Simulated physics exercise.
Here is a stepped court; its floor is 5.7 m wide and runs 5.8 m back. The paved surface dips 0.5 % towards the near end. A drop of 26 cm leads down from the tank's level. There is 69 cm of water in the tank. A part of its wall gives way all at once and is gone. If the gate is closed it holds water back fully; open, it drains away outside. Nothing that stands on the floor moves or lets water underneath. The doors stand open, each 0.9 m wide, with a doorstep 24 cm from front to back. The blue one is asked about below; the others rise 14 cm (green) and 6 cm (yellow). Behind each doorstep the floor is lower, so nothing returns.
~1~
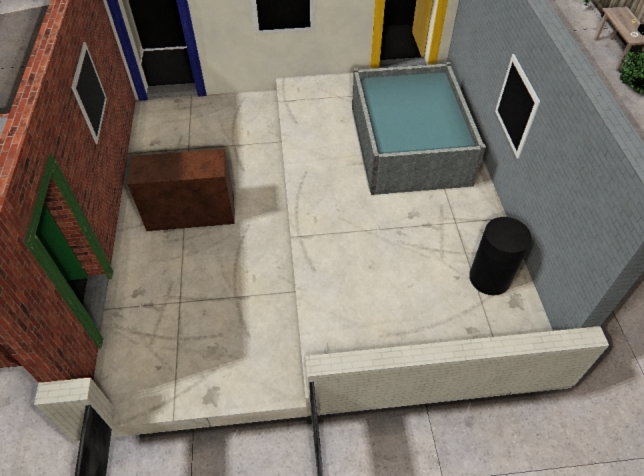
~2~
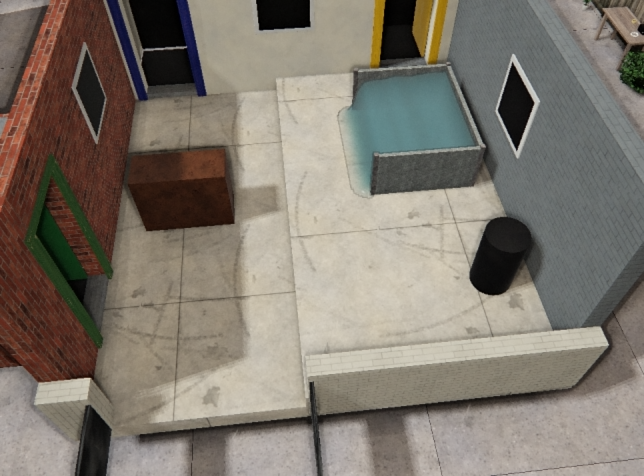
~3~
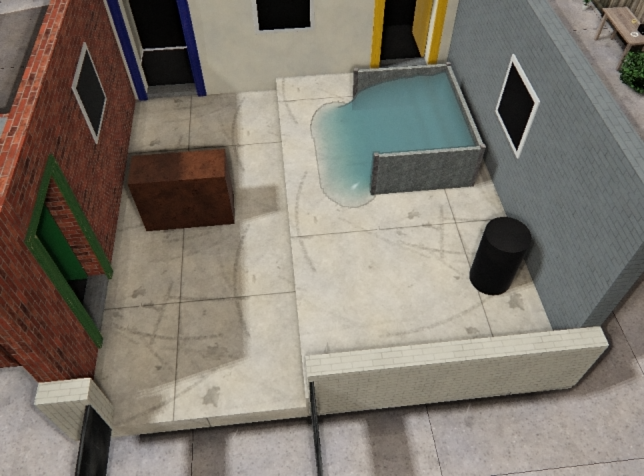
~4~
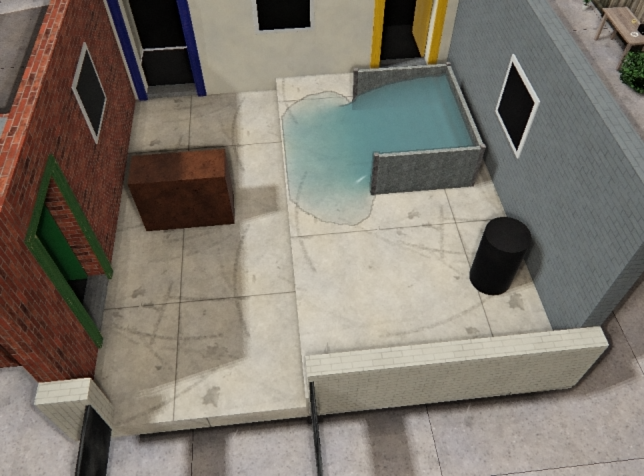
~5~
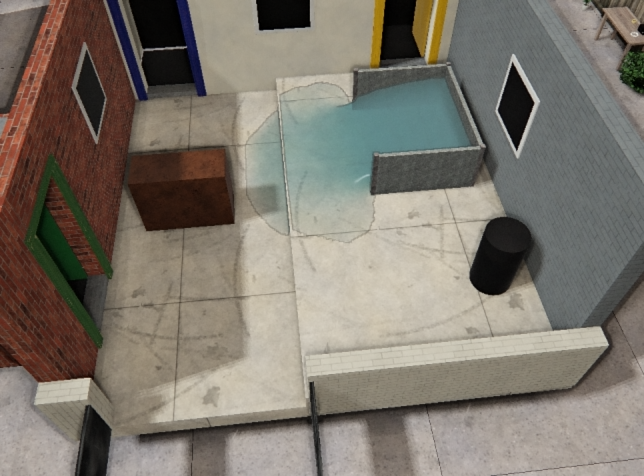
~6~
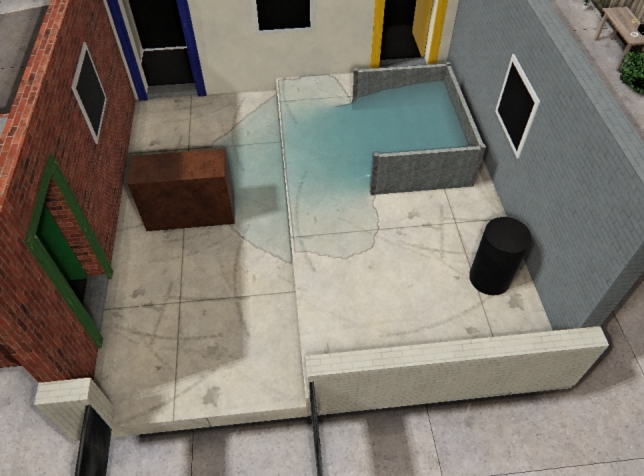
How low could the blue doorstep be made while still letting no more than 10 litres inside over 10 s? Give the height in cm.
It would have to be roughly 26 cm high.
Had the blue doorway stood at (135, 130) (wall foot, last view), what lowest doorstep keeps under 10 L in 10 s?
Roughly 27 cm.
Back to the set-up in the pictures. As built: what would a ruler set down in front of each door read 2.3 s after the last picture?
In cm: Blue 25, green 7, yellow 0.
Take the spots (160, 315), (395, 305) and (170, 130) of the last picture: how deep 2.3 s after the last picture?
In that order: 8, 0 and 21 cm.
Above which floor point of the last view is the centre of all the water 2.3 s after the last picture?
At about (232, 180).
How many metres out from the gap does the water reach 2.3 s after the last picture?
Roughly 5.4 m.
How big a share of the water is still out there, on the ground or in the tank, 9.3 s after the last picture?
Some 54 per cent remains.
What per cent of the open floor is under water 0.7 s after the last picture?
About 45 per cent.
Then, 0.7 s after the last picture water covers 45 % of the floor, deepest (37 cm) near (124, 187); it has not reached the blue door.
Then, 2.3 s after the last picture water covers 60 % of the floor, deepest (28 cm) near (130, 148); 25 cm at the blue door, 52 litres in over its 10 cm doorstep.
Then, 9.3 s after the last picture water covers 55 % of the floor, deepest (10 cm) near (204, 198); 7 cm at the blue door, 112 litres in over its 10 cm doorstep.
At the blue door as built, the water peaked near 27 cm, 2.1 s after the last picture.
Run again over the same 10 s with other heights there, 19 litres in over 22.5 cm, 3 litres over 30.5 cm. The limit of 10 litres is kept from about 26 cm up.
